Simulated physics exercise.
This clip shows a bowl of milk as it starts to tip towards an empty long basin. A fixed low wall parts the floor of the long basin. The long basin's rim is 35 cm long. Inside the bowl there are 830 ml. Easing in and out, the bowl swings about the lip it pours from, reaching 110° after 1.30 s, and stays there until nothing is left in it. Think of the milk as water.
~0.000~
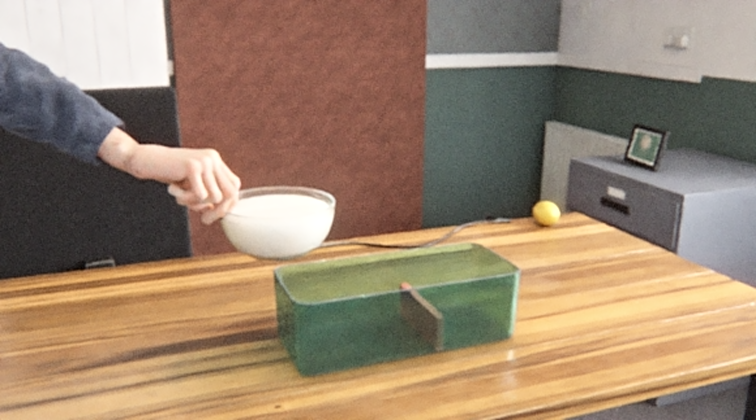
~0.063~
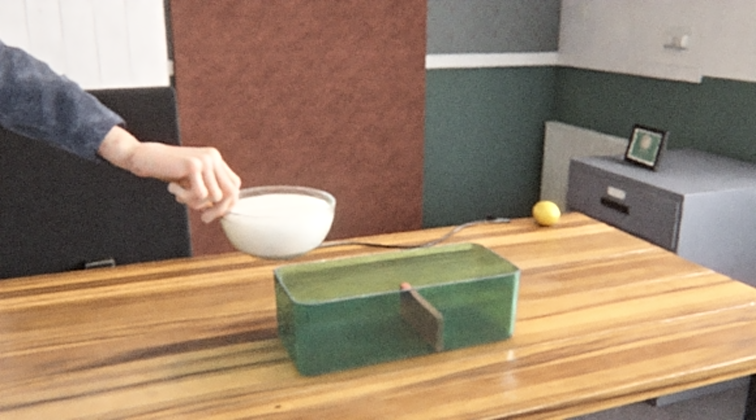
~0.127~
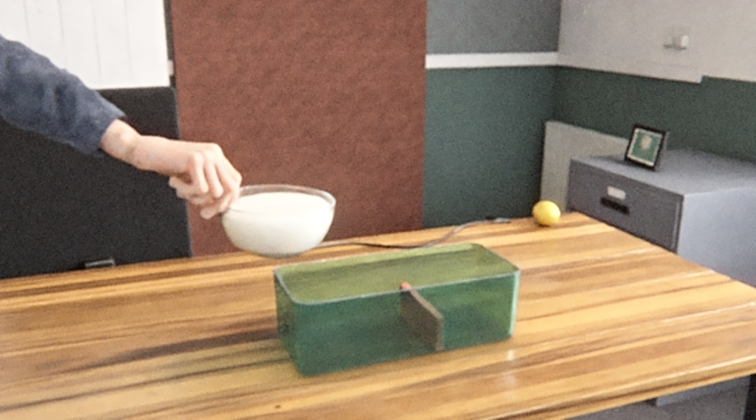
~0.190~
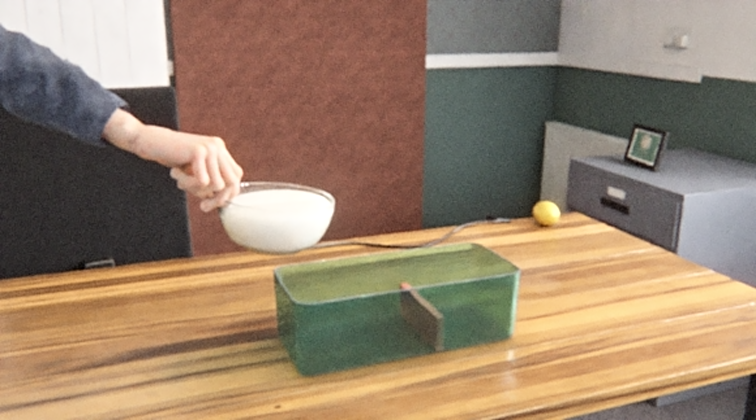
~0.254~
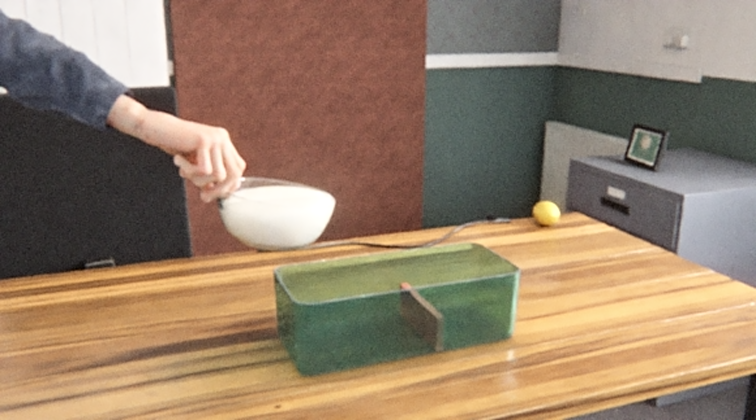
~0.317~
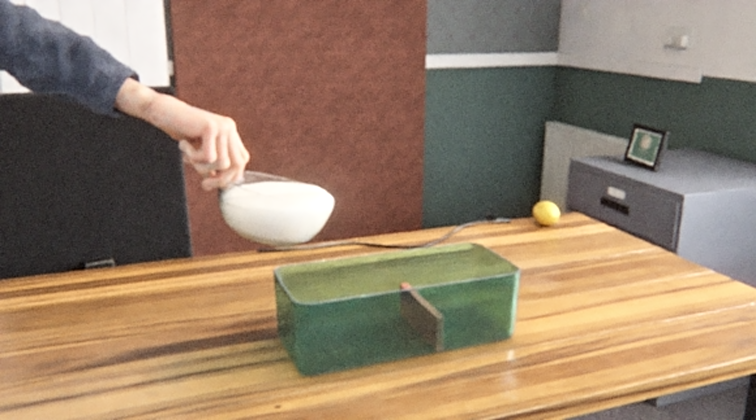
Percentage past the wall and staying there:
3 percent.
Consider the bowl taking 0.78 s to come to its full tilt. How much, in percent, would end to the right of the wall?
In that case, roughly 15 per cent.
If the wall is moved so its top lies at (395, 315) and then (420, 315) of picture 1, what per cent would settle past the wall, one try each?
One try each: Around 70 percent and then around 25 percent.
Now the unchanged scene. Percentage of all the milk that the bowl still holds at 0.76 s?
Roughly 36 percent.
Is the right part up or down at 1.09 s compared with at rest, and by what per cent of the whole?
It climbs by roughly 1 per cent.
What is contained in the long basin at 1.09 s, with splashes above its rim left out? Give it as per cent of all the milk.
Near 88 per cent of the total.
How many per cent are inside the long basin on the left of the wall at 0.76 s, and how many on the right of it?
Around 24 on the left side and 0 on the right side.
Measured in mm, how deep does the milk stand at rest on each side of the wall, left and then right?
On the left it stands about 26 mm, on the right about 2 mm.
After 0.76 s the tilt is 70° and 36 per cent is still to pour, 24 is left of the wall and 0 right of it.
After 1.09 s the tilt is 103° and 1 per cent is still to pour, 87 is left of the wall and 2 right of it.
After 1.43 s the tilt is 110° and 0 per cent is still to pour, 93 is left of the wall and 3 right of it.
After 1.80 s the tilt is 110° and 0 per cent is still to pour, 93 is left of the wall and 3 right of it.
In the end 93 per cent lies left of the wall, 3 right of it and 4 outside.
